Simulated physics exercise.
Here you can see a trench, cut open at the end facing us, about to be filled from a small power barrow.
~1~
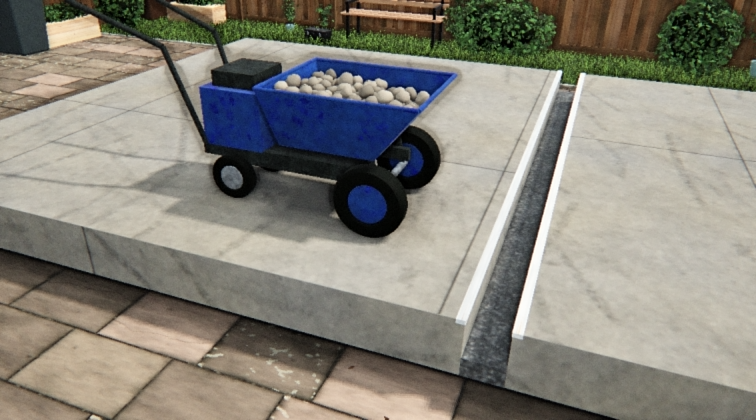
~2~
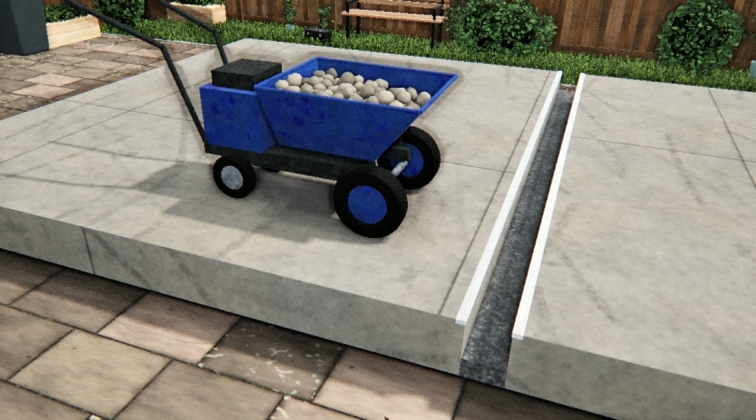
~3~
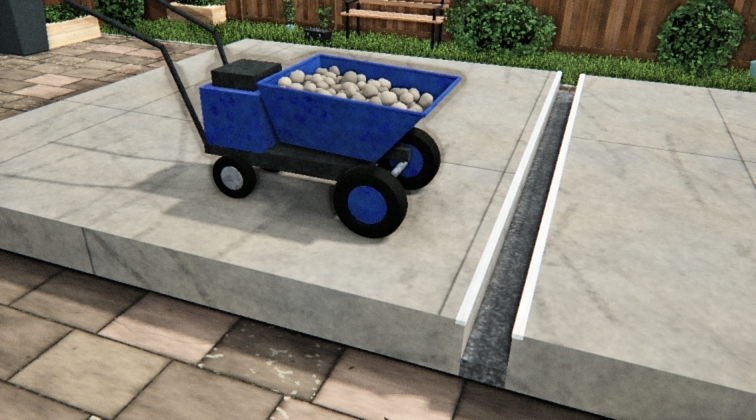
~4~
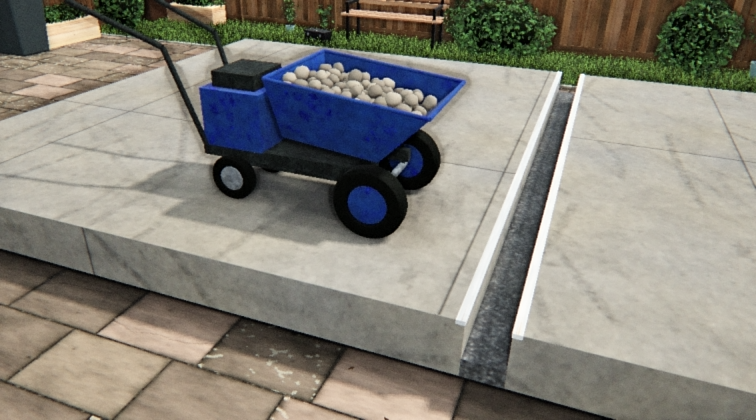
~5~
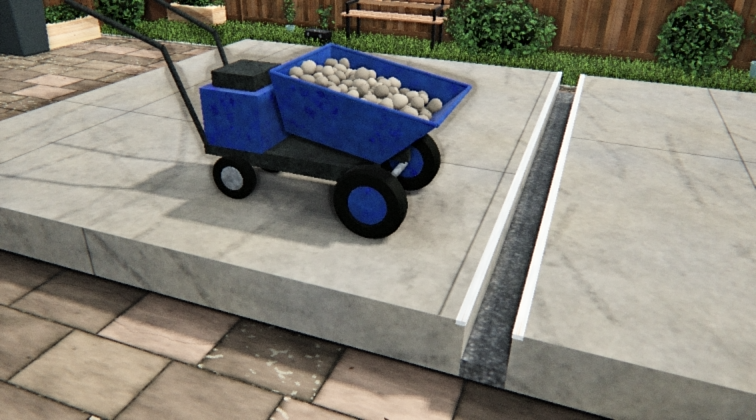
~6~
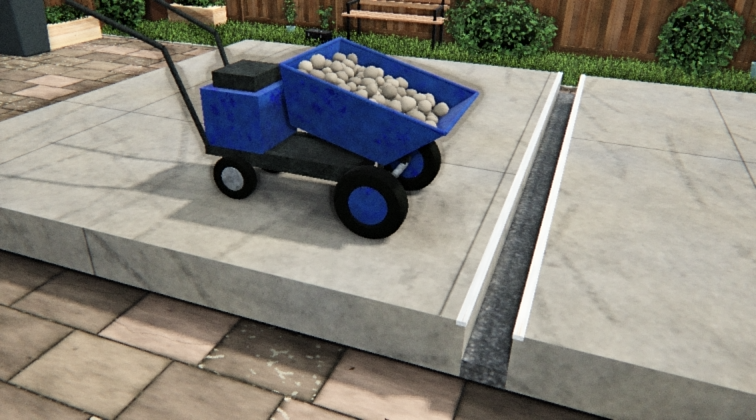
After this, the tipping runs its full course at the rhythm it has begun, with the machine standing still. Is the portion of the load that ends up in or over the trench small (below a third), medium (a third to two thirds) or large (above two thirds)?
Medium.
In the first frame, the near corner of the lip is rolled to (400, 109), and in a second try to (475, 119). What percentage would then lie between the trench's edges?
50 % and 0 %.
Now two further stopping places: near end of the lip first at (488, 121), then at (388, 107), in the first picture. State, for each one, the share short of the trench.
I'd put it at around 0 percent the first time and 20 percent the second.
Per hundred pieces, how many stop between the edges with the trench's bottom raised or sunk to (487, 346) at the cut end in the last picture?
It comes to 40 per cent or so.
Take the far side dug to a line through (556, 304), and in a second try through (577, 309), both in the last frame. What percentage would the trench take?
The first case gives close to 80 per cent and the second close to 90 per cent.
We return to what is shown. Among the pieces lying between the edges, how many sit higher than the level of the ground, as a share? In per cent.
20 per cent or so.
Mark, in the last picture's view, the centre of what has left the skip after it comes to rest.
Roughly at (524, 241), give or take.
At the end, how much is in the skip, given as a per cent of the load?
Close to 15 percent.
Soon after the last picture, skip tipped steeply; all in the skip.
A little later, skip tipped right over; most in the skip; a stray few short of the trench; a small part in or heaped over the trench; a stray few falling.
Later still, skip tipped right over; about a quarter in the skip; a stray few short of the trench; about half in or heaped over the trench; about a quarter beyond it.
At rest, skip tipped right over; a small part in the skip; a small part short of the trench; about half in or heaped over the trench; about a quarter beyond it.
